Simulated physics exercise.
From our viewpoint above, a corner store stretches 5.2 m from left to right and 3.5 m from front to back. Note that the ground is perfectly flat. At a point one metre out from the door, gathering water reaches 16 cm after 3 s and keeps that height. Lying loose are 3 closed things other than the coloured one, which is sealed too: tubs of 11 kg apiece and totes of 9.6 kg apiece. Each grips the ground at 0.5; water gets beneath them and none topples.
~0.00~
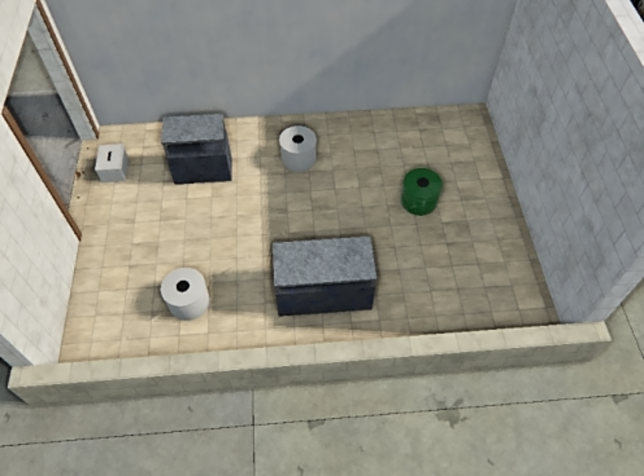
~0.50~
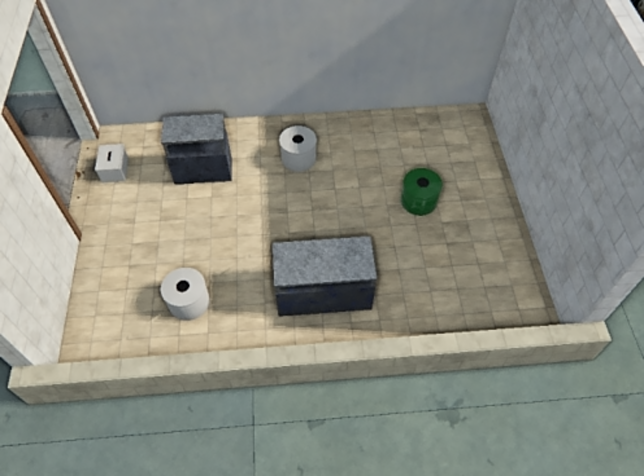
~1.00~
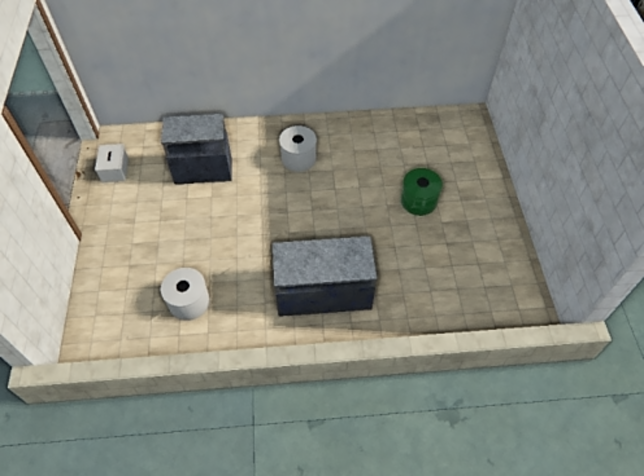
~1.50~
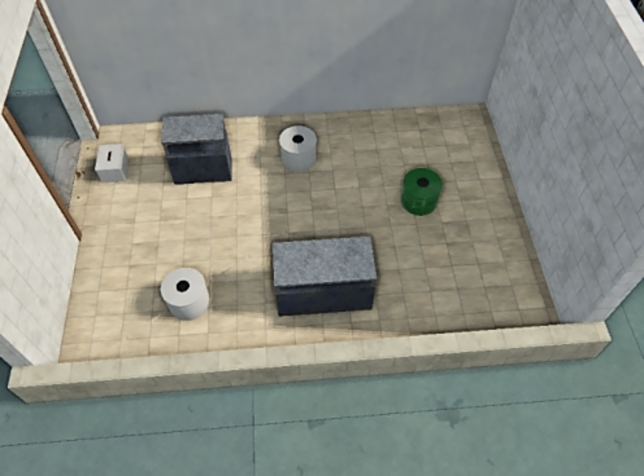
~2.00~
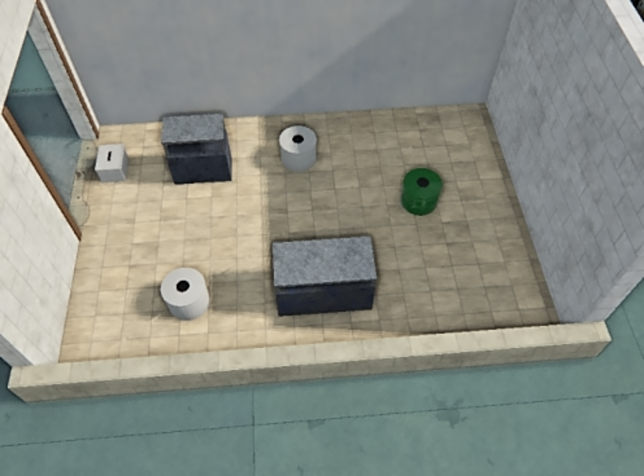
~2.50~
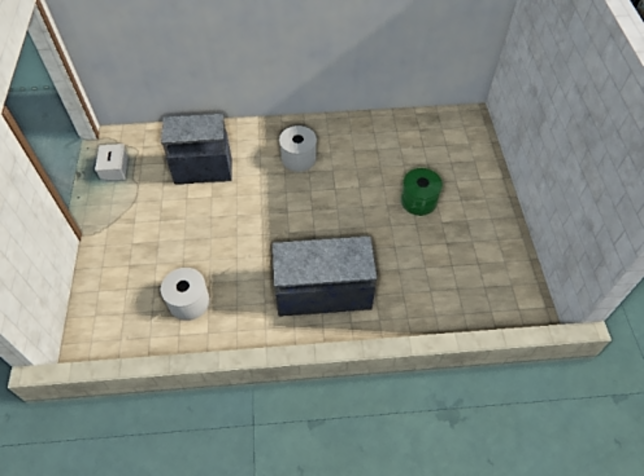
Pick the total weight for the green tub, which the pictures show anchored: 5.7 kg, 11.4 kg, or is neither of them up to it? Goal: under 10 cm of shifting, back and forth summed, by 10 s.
11.4 kg is needed.
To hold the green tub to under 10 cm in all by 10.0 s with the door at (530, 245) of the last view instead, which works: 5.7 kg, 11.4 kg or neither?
Under that setup, neither option succeeds.
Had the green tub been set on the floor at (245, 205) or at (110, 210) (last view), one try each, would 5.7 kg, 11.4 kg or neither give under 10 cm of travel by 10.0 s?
Taking the two spots in turn, neither keeps it, then neither keeps it.
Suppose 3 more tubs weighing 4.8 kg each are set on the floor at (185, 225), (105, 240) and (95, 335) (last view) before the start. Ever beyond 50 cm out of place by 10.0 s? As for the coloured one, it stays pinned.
One by one: Too far, not far enough and not far enough.
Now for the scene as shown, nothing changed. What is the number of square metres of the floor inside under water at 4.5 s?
Roughly 6.0 m2 of it is wet.
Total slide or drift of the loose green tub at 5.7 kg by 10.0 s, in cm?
Some 50 cm in all.
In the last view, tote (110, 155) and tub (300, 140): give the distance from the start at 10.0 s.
Shifts: 200 cm / 0 cm.
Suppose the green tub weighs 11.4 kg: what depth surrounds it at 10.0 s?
Around 6 cm.
After 3.5 s the green tub would be 0 cm from its start with 5.7 kg and 0 cm from its start with 11.4 kg; 0 cm of water round it then.
After 4.5 s the green tub would be 0 cm from its start with 5.7 kg and 0 cm from its start with 11.4 kg; 0 cm of water round it then.
After 7.0 s the green tub would be 7 cm from its start with 5.7 kg and 0 cm from its start with 11.4 kg; 2 cm of water round it then.
After 10.0 s the green tub would be 45 cm from its start with 5.7 kg and 0 cm from its start with 11.4 kg; 6 cm of water round it then.
